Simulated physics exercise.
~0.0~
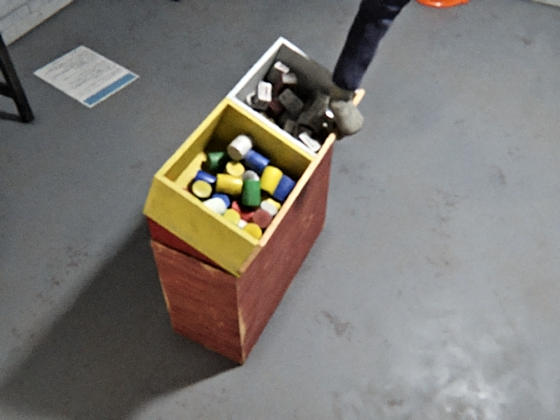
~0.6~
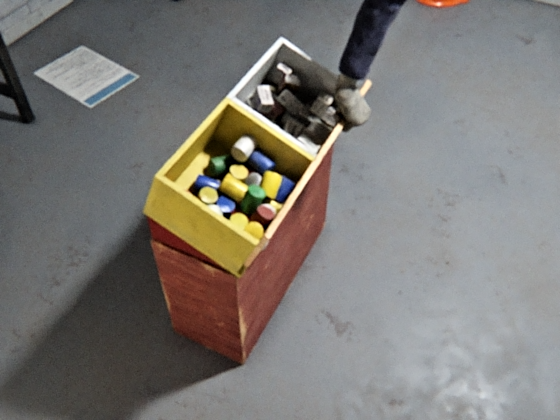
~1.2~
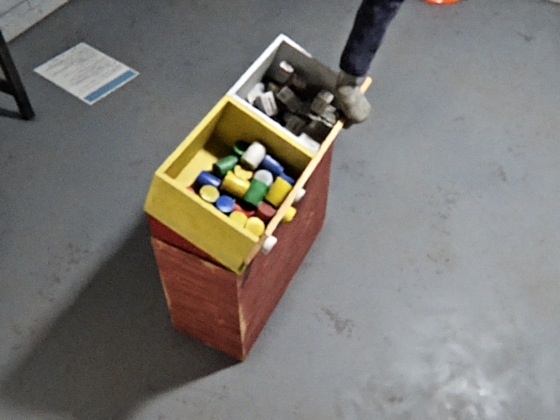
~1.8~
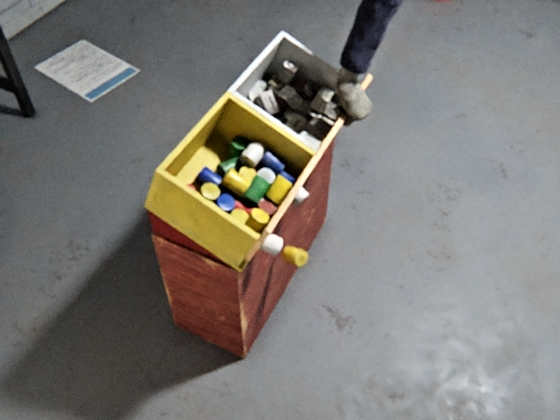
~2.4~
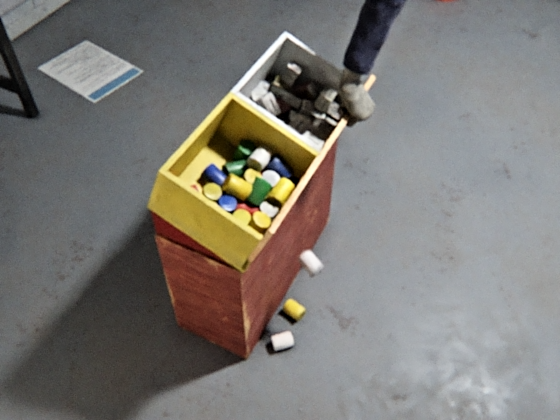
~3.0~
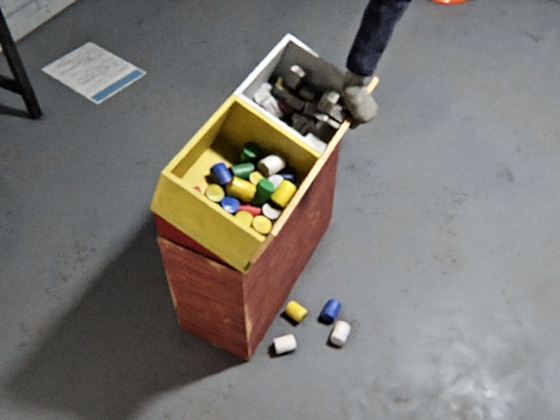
On a grey floor, a gloved hand held the edge of a white bin beside a yellow one on a reddish stand as a few small white, yellow and blue pieces dropped from the yellow bin, ending with four lying on the floor.
